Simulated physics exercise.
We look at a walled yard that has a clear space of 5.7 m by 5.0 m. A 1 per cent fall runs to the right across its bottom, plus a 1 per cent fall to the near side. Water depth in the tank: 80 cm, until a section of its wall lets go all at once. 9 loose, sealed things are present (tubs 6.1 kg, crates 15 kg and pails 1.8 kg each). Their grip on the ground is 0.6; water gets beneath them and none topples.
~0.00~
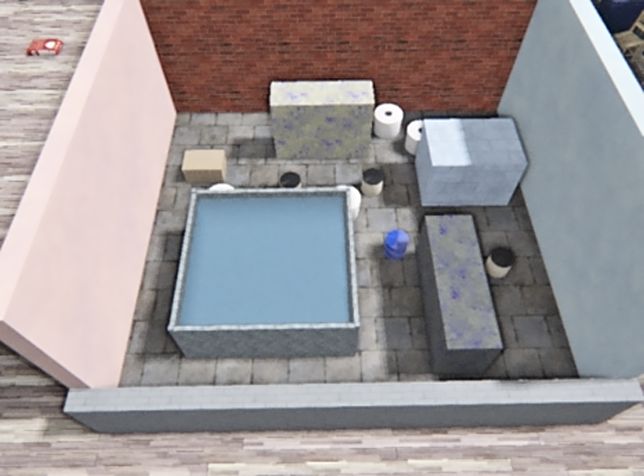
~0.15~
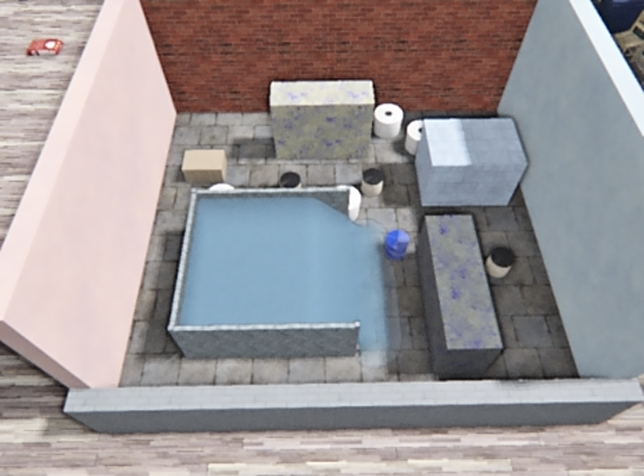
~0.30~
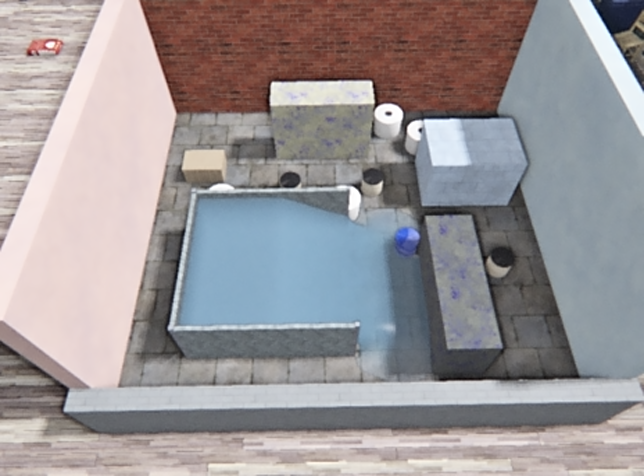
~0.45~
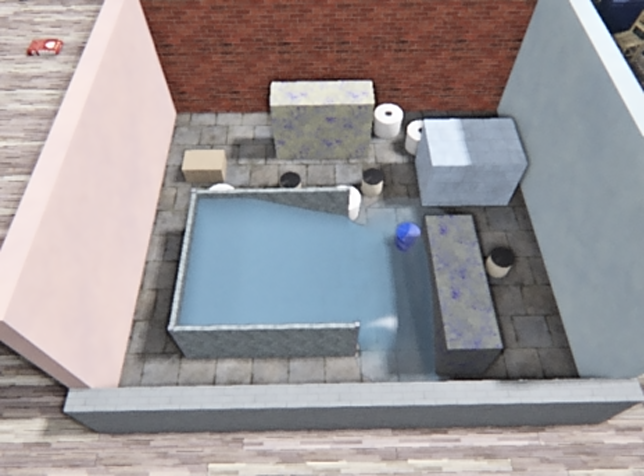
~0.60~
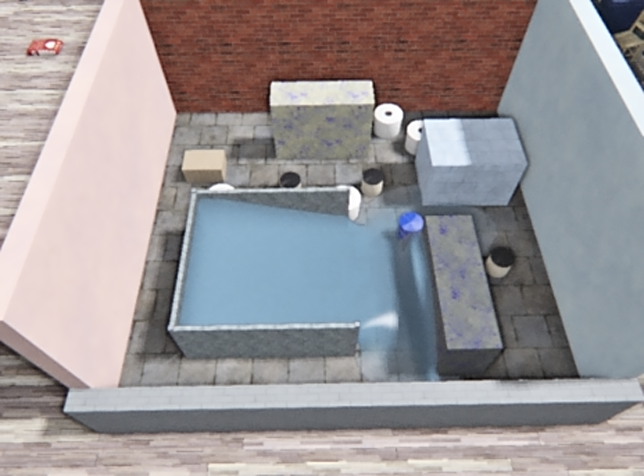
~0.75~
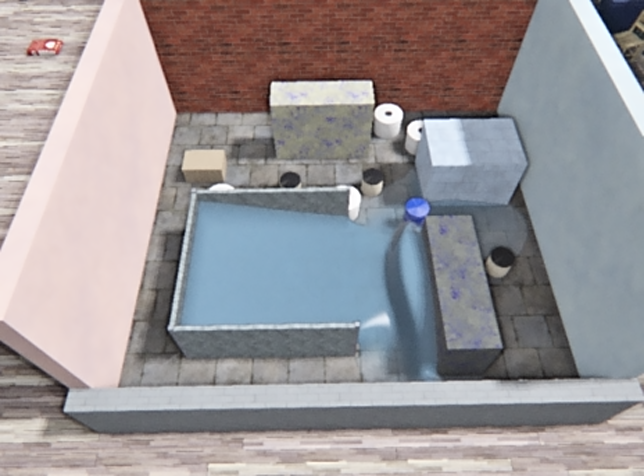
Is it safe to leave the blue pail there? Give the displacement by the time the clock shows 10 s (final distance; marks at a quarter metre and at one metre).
It will be left a long way off.
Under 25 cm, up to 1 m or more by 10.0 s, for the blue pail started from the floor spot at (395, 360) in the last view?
Well, it is shoved a long way.
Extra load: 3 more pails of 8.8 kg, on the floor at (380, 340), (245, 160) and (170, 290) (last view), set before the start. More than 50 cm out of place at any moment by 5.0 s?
Going through them in the order asked, they come out clear of the mark, shy of the mark and clear of the mark.
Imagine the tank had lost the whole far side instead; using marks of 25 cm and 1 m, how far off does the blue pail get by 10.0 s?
Under that change, the blue pail budges a short distance.
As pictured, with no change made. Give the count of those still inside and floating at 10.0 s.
The number is 9.
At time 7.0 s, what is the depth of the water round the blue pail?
Depth approx. 13 cm.
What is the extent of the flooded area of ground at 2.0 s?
Close to 16 m2, I'd say.
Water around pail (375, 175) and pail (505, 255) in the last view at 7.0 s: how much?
First roughly 8 cm, second roughly 12 cm.
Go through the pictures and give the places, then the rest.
In the first picture, the blue pail at (397, 239), on the bottom; 3.8 m2 under water; 0 of 9 have shifted.
In the second picture, the blue pail at (398, 239) rests on the ground; 5.0 m2 under water; 0 of 9 have shifted.
In the third picture, the blue pail at (408, 237), on the bottom, 14 cm from its start; water covers 6.2 m2; 1 of 9 have shifted.
In the fourth picture, the blue pail at (408, 233), afloat, 14 cm from its start; water covers 7.0 m2; 1 of 9 have shifted.
In the fifth picture, the blue pail at (411, 222), afloat, 24 cm from its start; 7.7 m2 under water; 1 of 9 have shifted.
In the sixth picture, the blue pail at (418, 207), afloat, 51 cm from its start; water covers 8.3 m2; 1 of 9 have shifted.
After 2.0 s the blue pail is near (543, 255), 1.9 m from its start, afloat; 2 afloat.
After 4.5 s the blue pail is near (545, 298), 2.0 m from its start, afloat; 6 afloat.
After 7.0 s the blue pail is near (495, 317), 1.6 m from its start, afloat; 9 afloat.
After 10.0 s the blue pail is near (518, 294), 1.7 m from its start, afloat; 9 afloat.
